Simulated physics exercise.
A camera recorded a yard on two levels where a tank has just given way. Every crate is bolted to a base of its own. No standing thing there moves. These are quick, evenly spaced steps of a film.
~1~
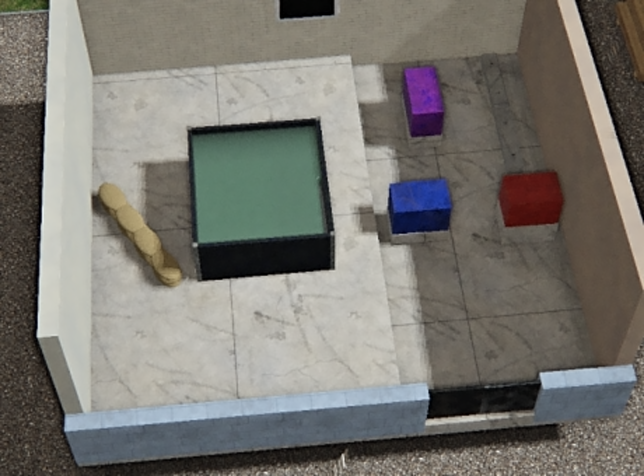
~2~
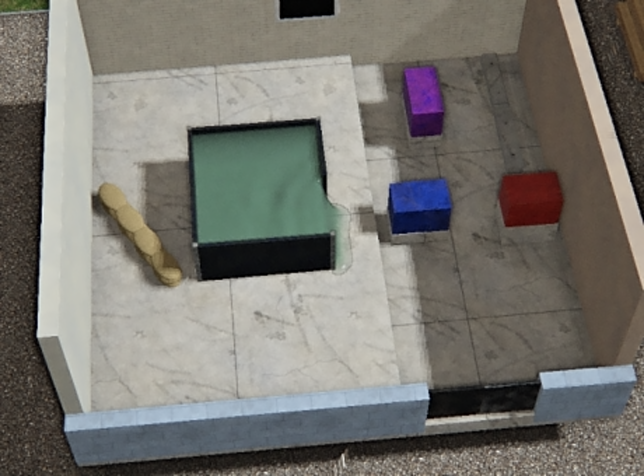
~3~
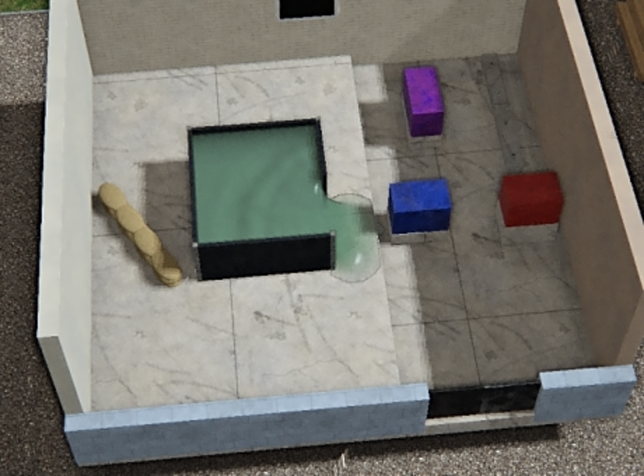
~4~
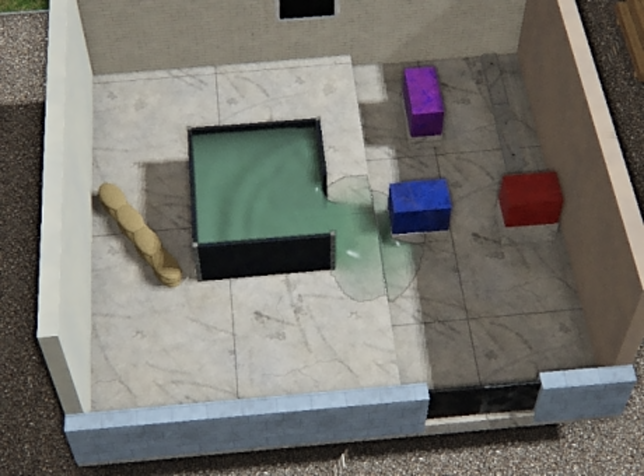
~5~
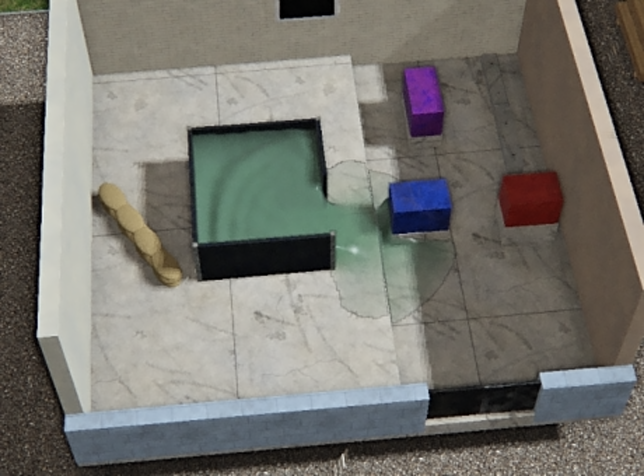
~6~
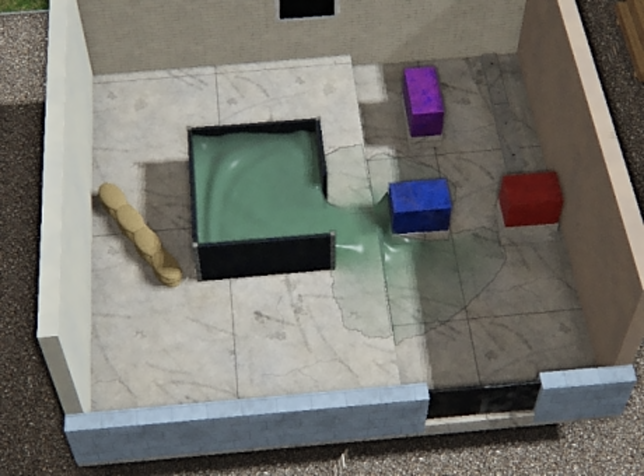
In a walled yard, green water broke out through the right side of an open black tank and spread over the pale floor, around the blue block and onto the darker paving.
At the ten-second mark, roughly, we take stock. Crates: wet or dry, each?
Red crate dry, purple crate dry, blue crate wet.
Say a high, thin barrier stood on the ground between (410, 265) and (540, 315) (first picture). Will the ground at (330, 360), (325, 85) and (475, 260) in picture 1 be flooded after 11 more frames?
First unwetted, then unwetted, then inundated.
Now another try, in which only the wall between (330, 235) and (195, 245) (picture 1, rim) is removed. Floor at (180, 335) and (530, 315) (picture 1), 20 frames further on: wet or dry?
Well, the first one's sitting in a puddle and the next one's sitting in a puddle.
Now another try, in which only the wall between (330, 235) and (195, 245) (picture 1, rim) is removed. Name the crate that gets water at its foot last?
It's the purple one.
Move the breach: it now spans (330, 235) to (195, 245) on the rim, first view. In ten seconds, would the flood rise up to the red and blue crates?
Red stays untouched; blue stays untouched.
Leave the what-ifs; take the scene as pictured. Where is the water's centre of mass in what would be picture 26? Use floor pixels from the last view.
That comes out near (393, 248).
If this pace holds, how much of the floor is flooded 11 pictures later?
That should be about 35 %.
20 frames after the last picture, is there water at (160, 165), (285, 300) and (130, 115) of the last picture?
Taking the three spots one by one, I'd call them clear, clear and clear.
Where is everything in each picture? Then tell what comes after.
The first picture shows the open tank at (259, 184) is whole and still.
In the second picture, the front is at (344, 268), out from the gap at (327, 228).
In the third picture, water pours out at (327, 229) and has run to (373, 208).
In the fourth picture, water pours out at (327, 229) and has run to (418, 251).
In the fifth picture, the front is at (451, 255), out from the gap at (327, 229).
In the sixth picture, the front is at (498, 244), out from the gap at (327, 229).
A moment on, water covers 30 % of the floor; the red crate water round its plinth, the purple crate water round its plinth, the blue crate water round its plinth.
Next, water covers 35 % of the floor; the red crate water round its plinth, the purple crate water round its plinth, the blue crate water round its plinth.
Then, water covers 40 % of the floor; the red crate water round its plinth, the purple crate water round its plinth, the blue crate water round its plinth.
Later, water covers 45 % of the floor; the red crate water round its plinth, the purple crate water round its plinth, the blue crate water round its plinth.
In the end, water covers 45 % of the floor; the red crate stayed above the water, the purple crate stayed above the water, the blue crate was topped.
